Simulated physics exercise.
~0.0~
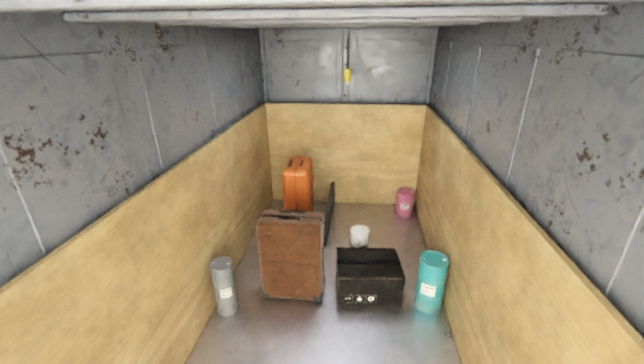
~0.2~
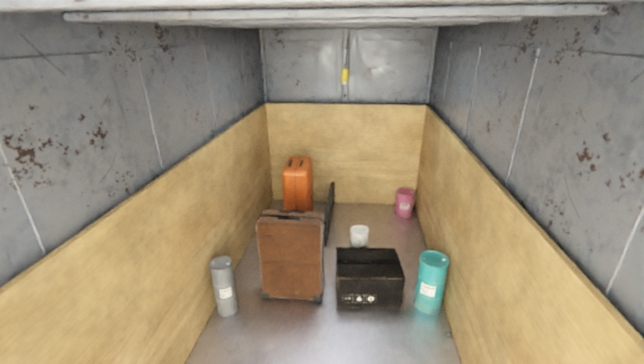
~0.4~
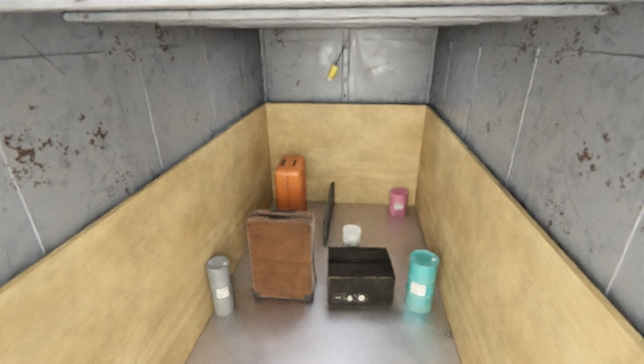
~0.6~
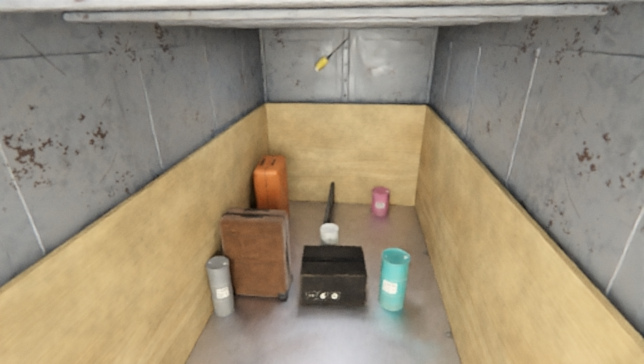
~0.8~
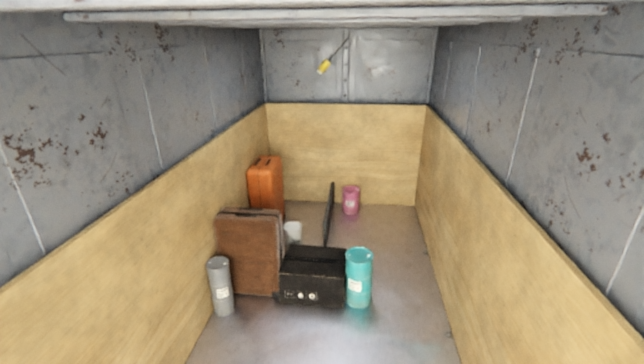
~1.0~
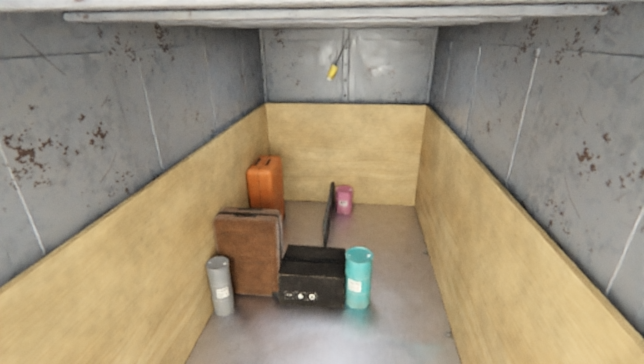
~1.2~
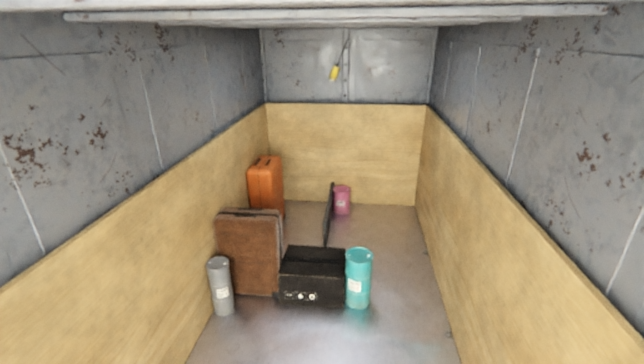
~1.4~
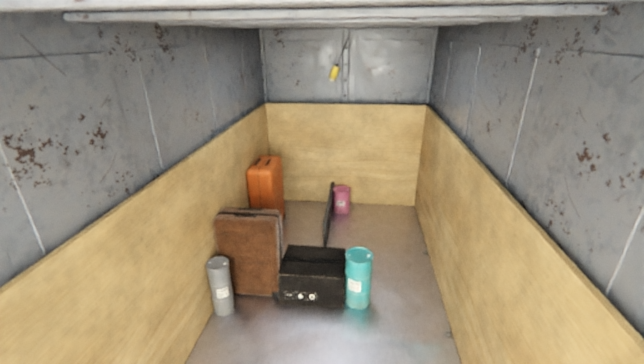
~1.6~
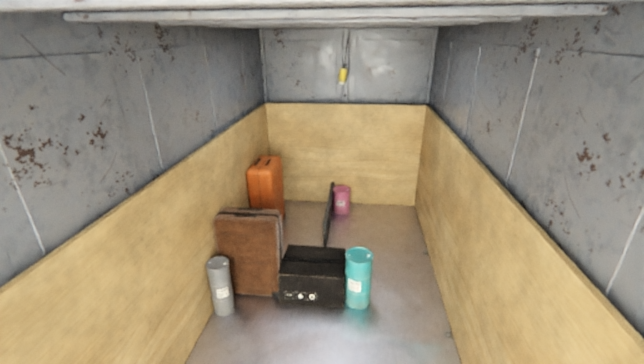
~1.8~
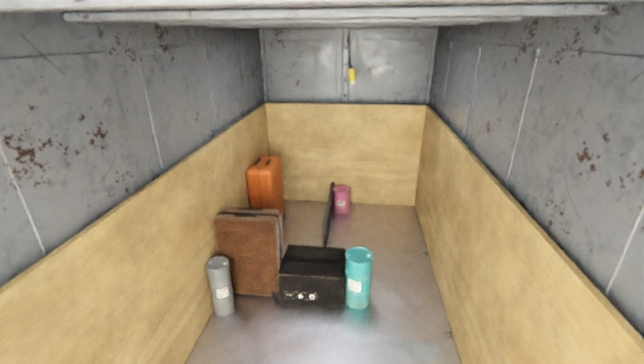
In a van's load bay, cases, a box and most canisters slide left and stop upright.
